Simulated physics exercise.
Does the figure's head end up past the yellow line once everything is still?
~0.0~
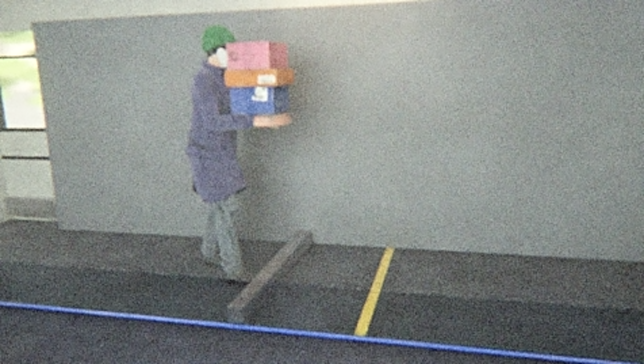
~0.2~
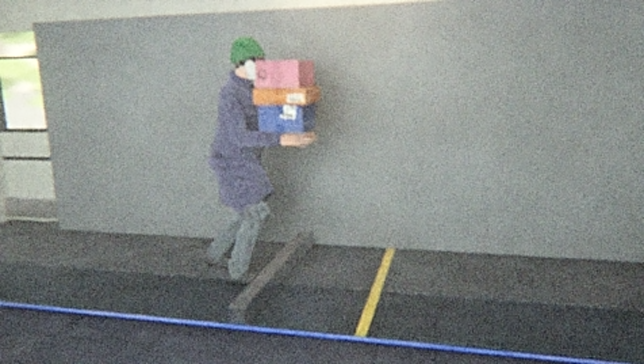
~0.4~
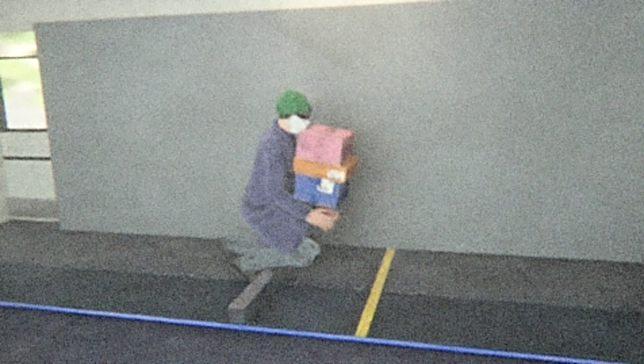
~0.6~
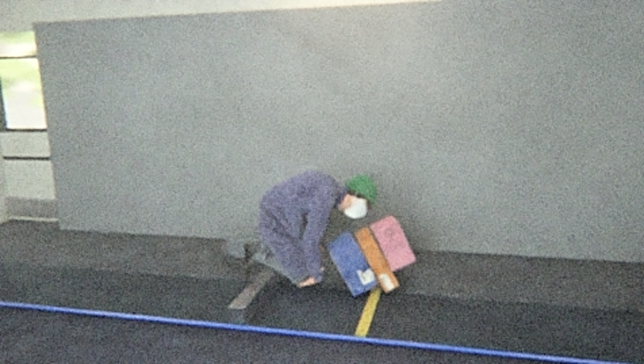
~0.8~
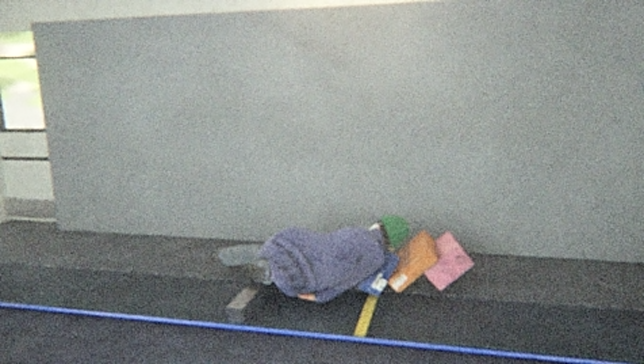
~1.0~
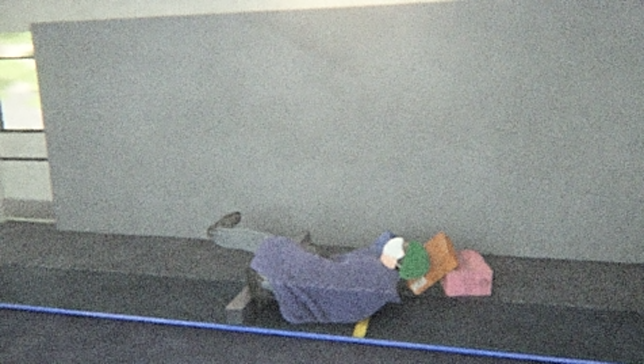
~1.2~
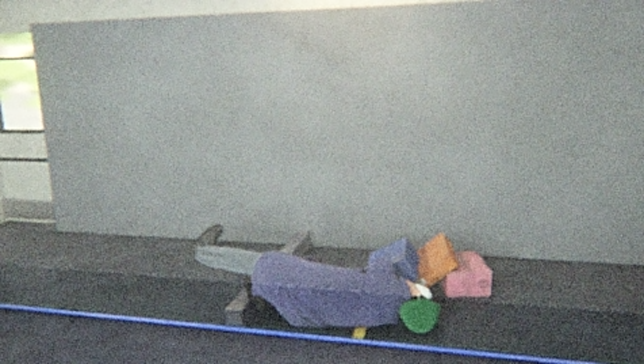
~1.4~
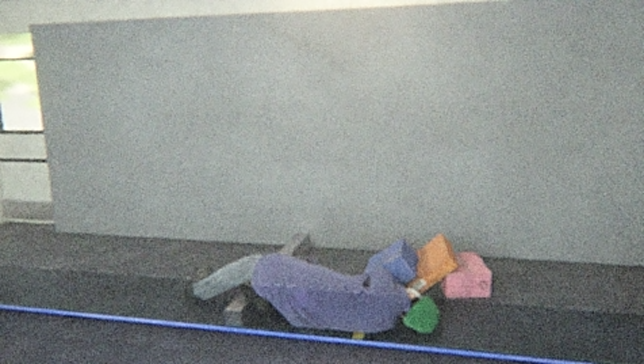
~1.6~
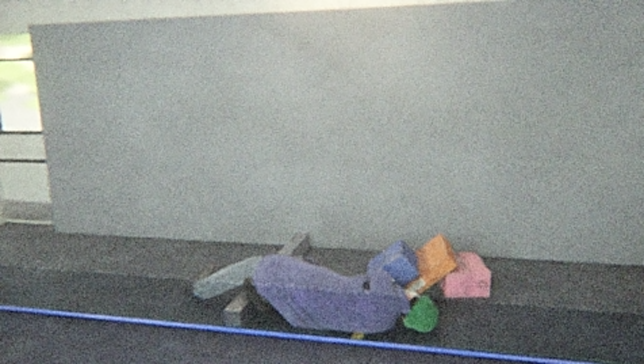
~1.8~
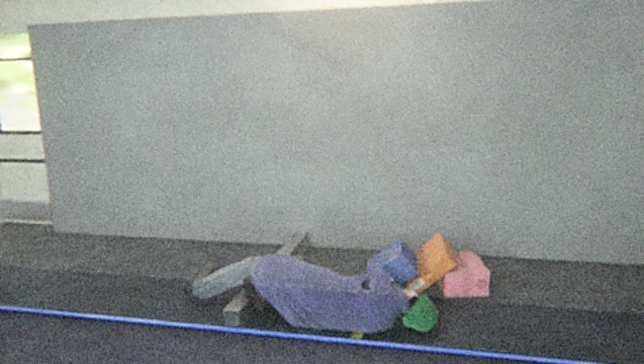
Yes, the head in the green hat comes to rest on the floor to the right of the yellow line, just below the fallen boxes.
